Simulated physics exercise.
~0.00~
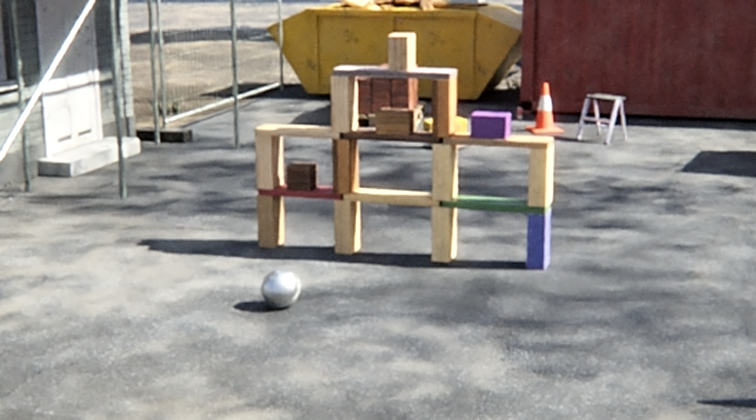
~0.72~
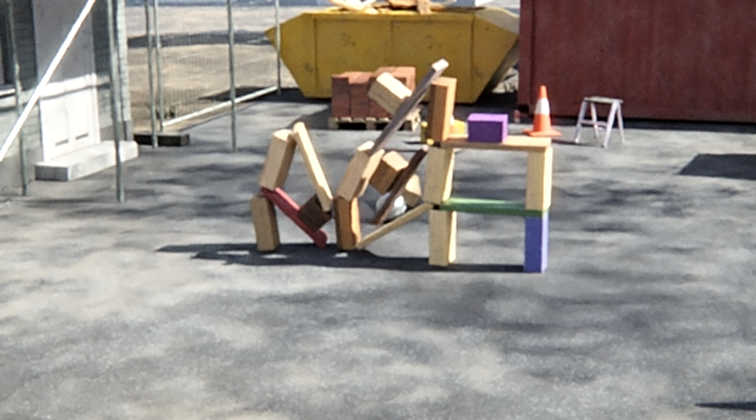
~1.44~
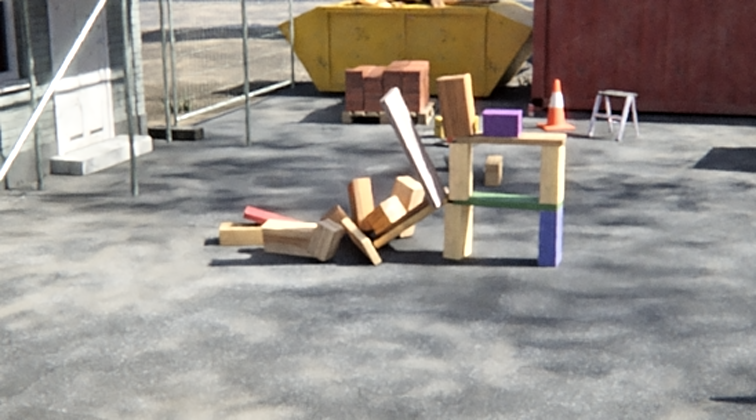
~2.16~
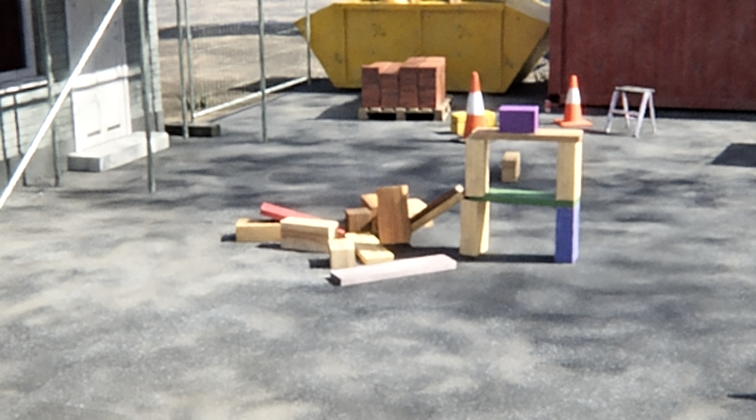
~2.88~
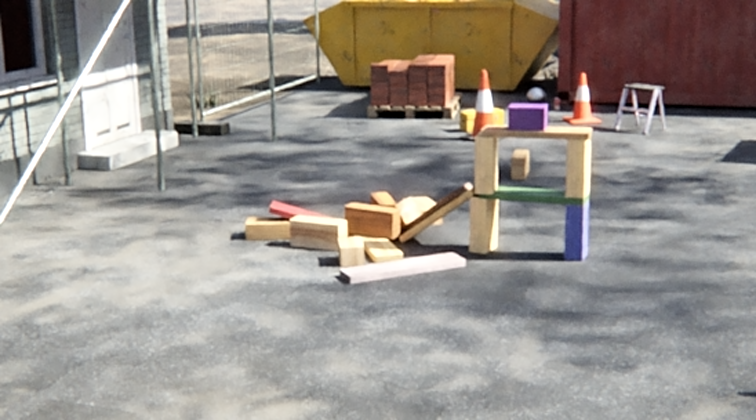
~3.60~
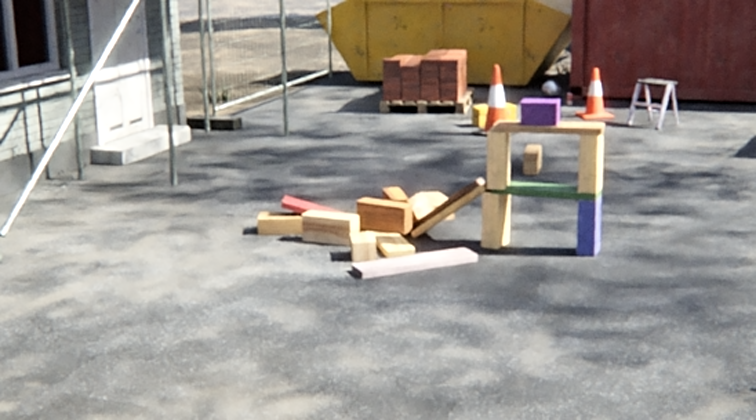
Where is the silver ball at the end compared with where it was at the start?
At the start it is on the open ground in front of the block tower, towards the left. By the end it is far behind what is left of the tower, near the yellow skip and the red container.
A silver ball rolled into a tower of wooden blocks and planks, bringing down the left side and the top, red plank included, and rolled on towards the yellow skip, while the right section with the green plank and purple block stayed standing.
